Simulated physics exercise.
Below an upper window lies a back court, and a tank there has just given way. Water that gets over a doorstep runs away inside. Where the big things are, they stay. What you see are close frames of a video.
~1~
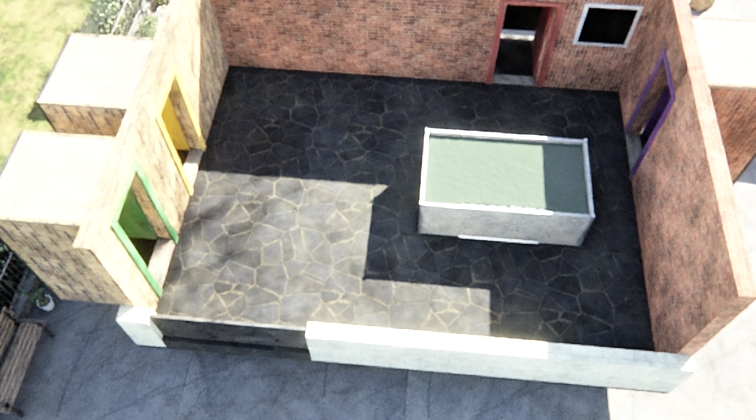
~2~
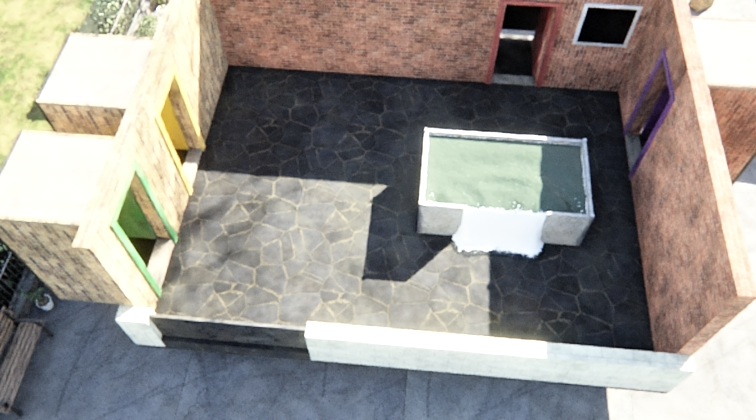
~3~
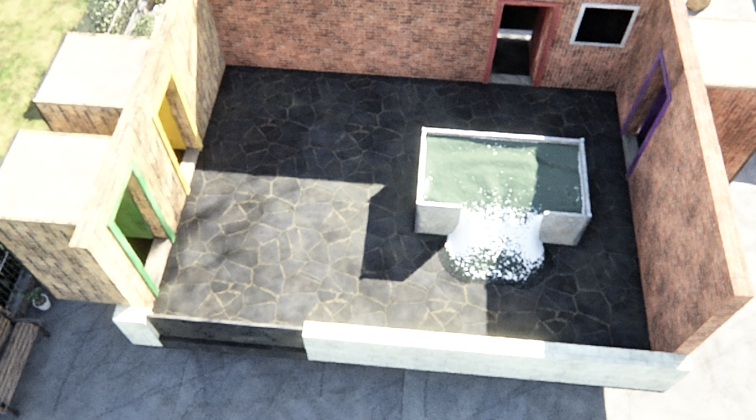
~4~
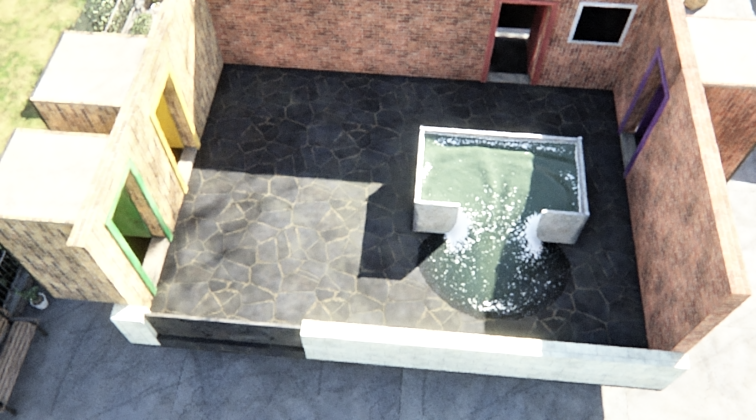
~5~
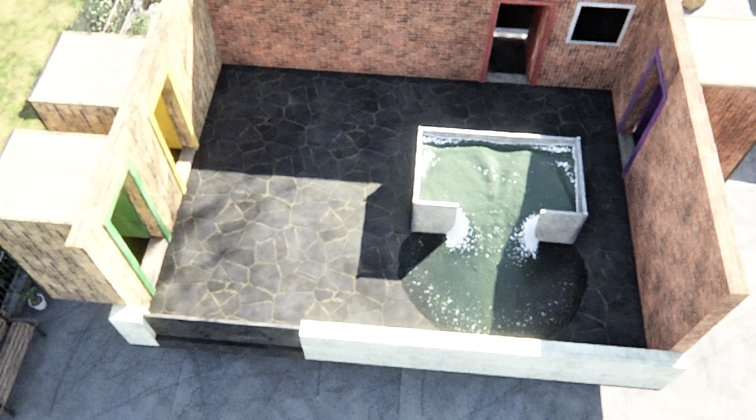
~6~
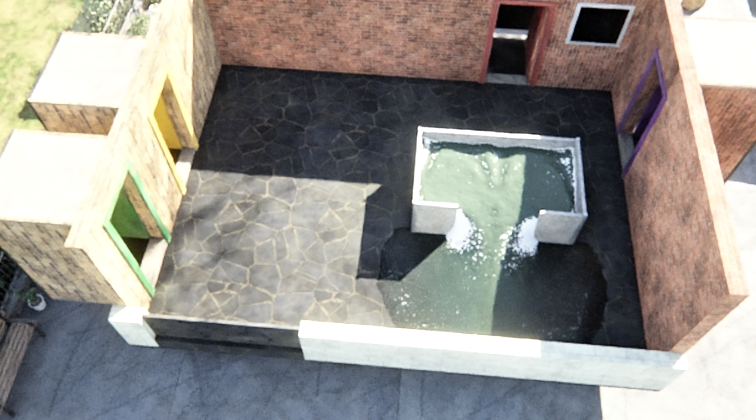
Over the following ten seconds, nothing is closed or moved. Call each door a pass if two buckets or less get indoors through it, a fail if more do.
Red door: Fail, green door: Pass, purple door: Pass, yellow door: Pass.
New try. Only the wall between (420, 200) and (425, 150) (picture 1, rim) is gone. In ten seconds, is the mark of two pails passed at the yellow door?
Check on yellow - it gets too much.
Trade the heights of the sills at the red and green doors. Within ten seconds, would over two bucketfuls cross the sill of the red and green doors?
Result - red ends up below, green ends up above.
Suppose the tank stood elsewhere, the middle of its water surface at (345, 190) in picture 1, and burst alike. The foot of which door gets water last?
Note: The door marked red.
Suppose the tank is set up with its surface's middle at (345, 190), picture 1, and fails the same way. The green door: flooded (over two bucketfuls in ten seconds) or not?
Briefly, green crosses the line.
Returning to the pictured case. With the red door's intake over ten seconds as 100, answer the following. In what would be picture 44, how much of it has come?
About 30 per cent.
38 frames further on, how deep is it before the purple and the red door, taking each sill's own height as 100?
Around 90 in a hundred for the first and 250 in a hundred for the second.
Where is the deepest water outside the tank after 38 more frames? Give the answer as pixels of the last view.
Estimated pixel: (597, 93).
A moment on, water covers 20 % of the floor; the red door not reached, the green door not reached, the purple door not reached, the yellow door not reached.
Next, water covers 30 % of the floor; the red door not reached, the green door not reached, the purple door not reached, the yellow door not reached.
Then, water covers 55 % of the floor; the red door not reached, the green door under two buckets in, the purple door wet at the sill, nothing in, the yellow door wet at the sill, nothing in.
Later, water covers 85 % of the floor; the red door under two buckets in, the green door under two buckets in, the purple door wet at the sill, nothing in, the yellow door under two buckets in.
In the end, water covers 100 % of the floor; the red door over two buckets in, the green door under two buckets in, the purple door wet at the sill, nothing in, the yellow door under two buckets in.
